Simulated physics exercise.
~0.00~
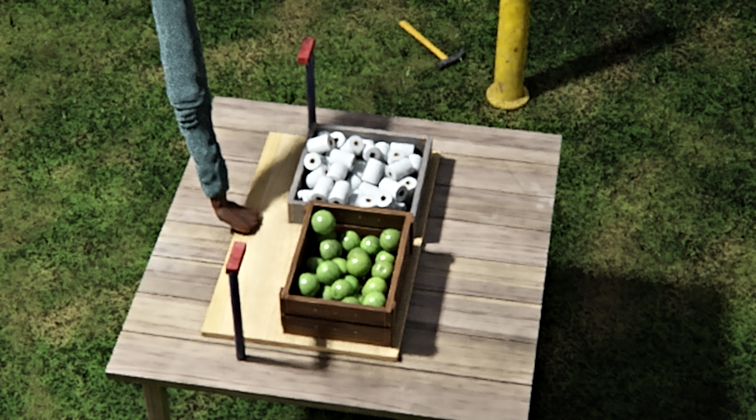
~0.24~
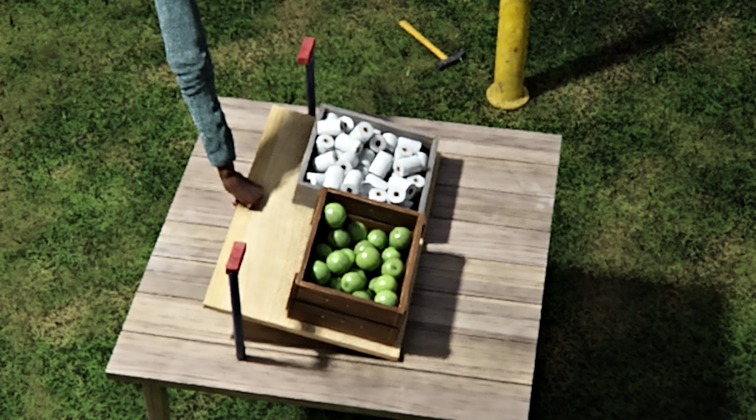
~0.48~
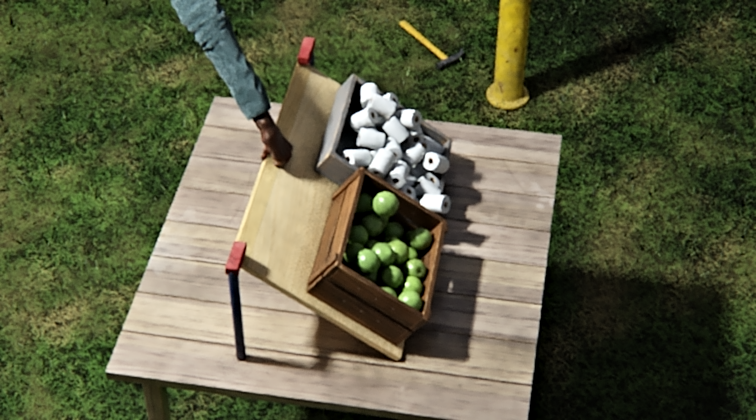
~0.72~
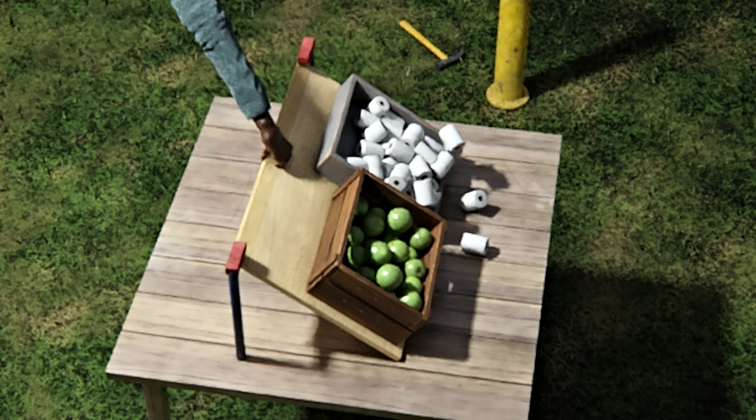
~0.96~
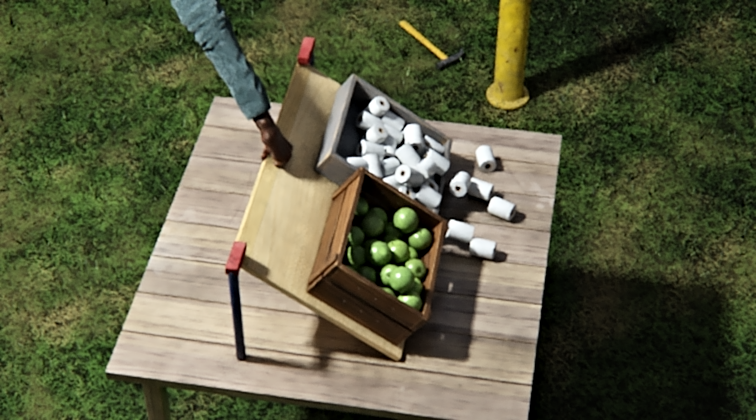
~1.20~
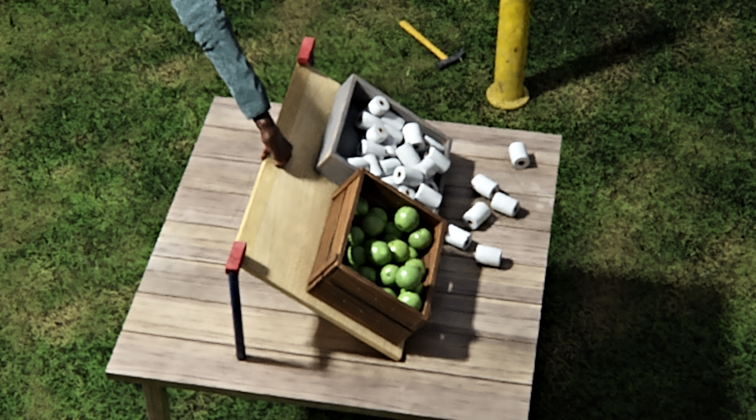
Hand tilting a hinged board against two red-topped stops, spilling several paper rolls onto the table while green apples stay crated.
